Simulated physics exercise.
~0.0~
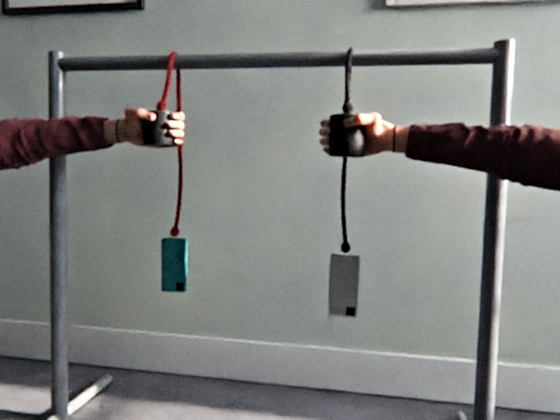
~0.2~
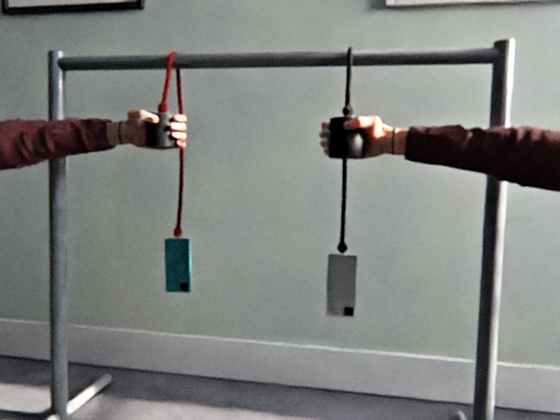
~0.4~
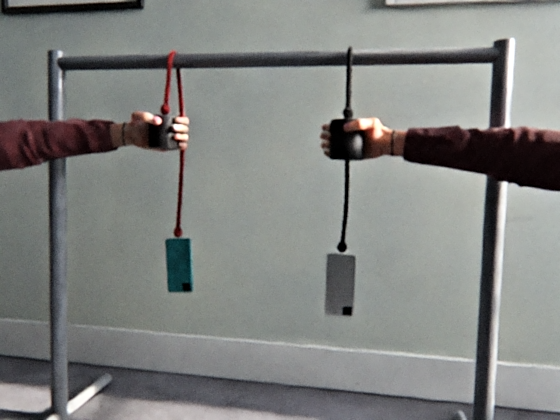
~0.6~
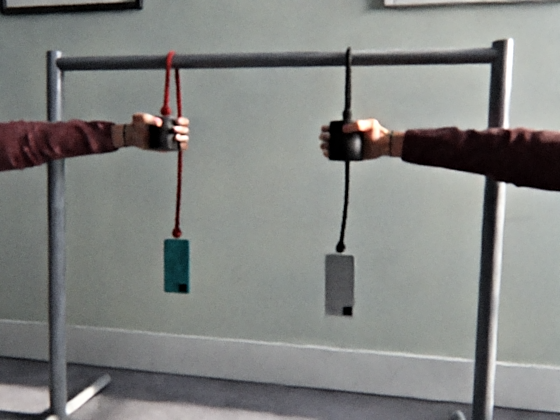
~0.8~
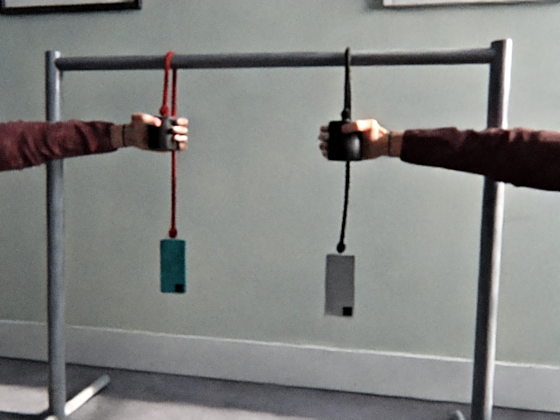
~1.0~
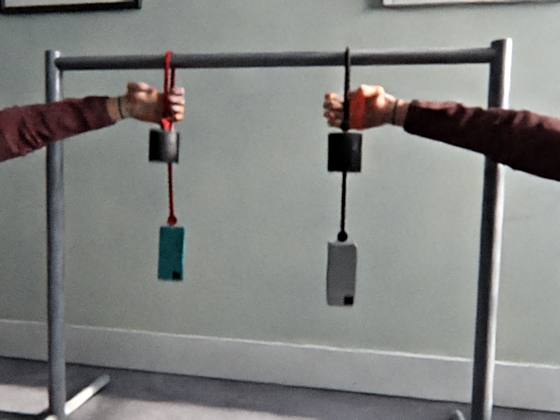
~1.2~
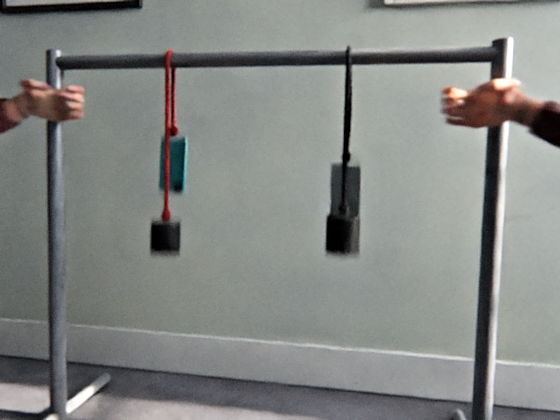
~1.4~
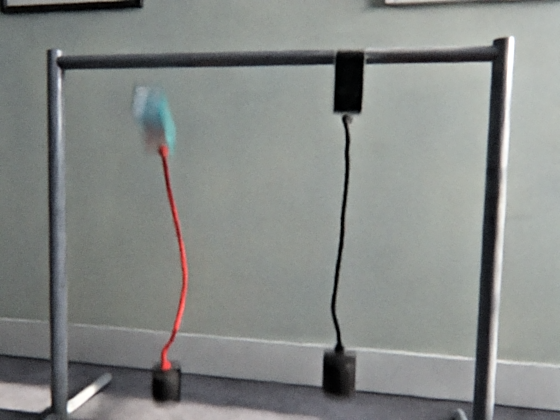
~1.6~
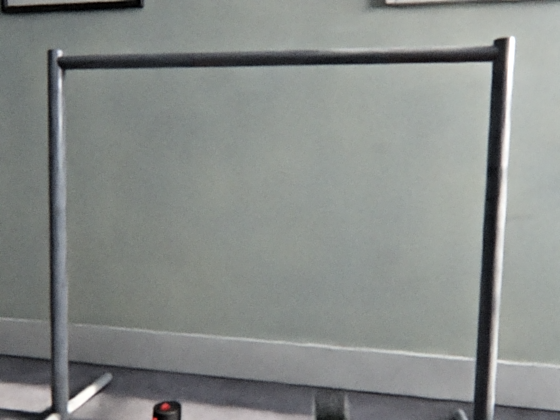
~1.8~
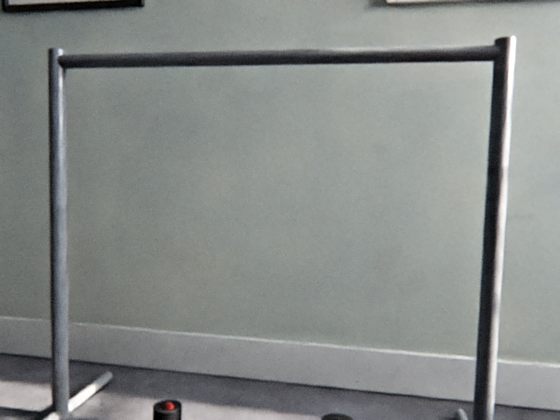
The clip shows two hands holding dark cylinders on red and black cords looped over a metal bar, with teal and gray rectangles hanging opposite. The hands let go, the cylinders drop, pulling the rectangles upward, and the cords leave the bar bare, with both cylinders on the floor.
